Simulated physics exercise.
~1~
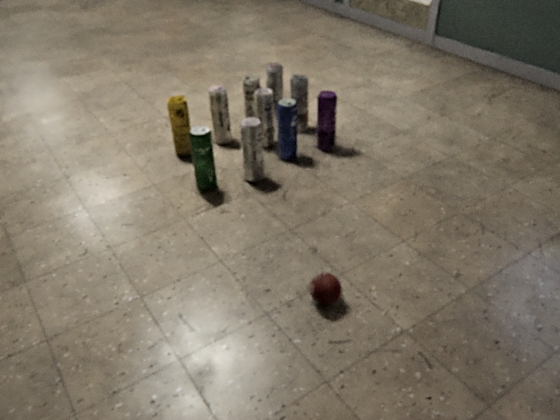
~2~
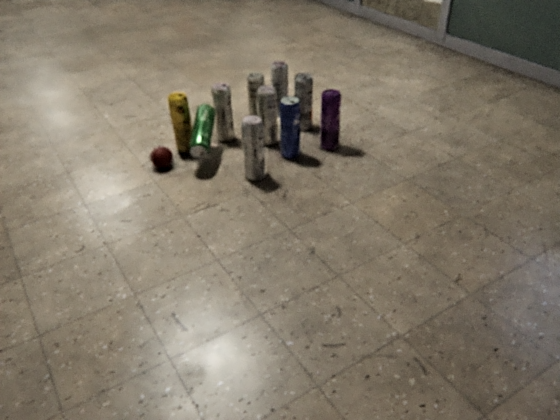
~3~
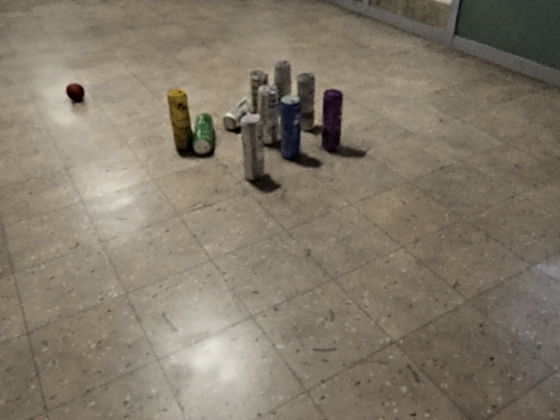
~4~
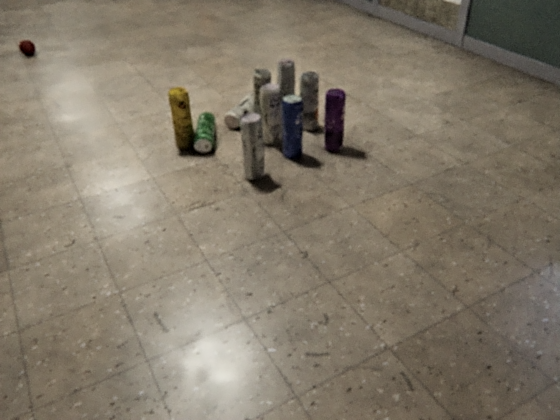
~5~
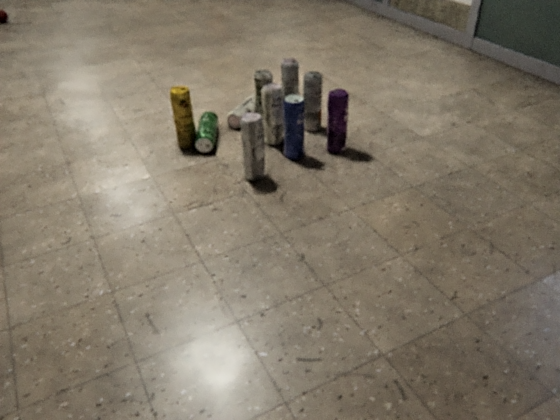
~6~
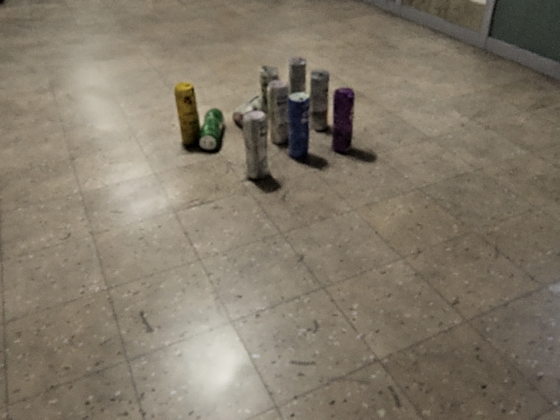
Upright tubes stand on a floor as a red ball knocks two over and rolls away.
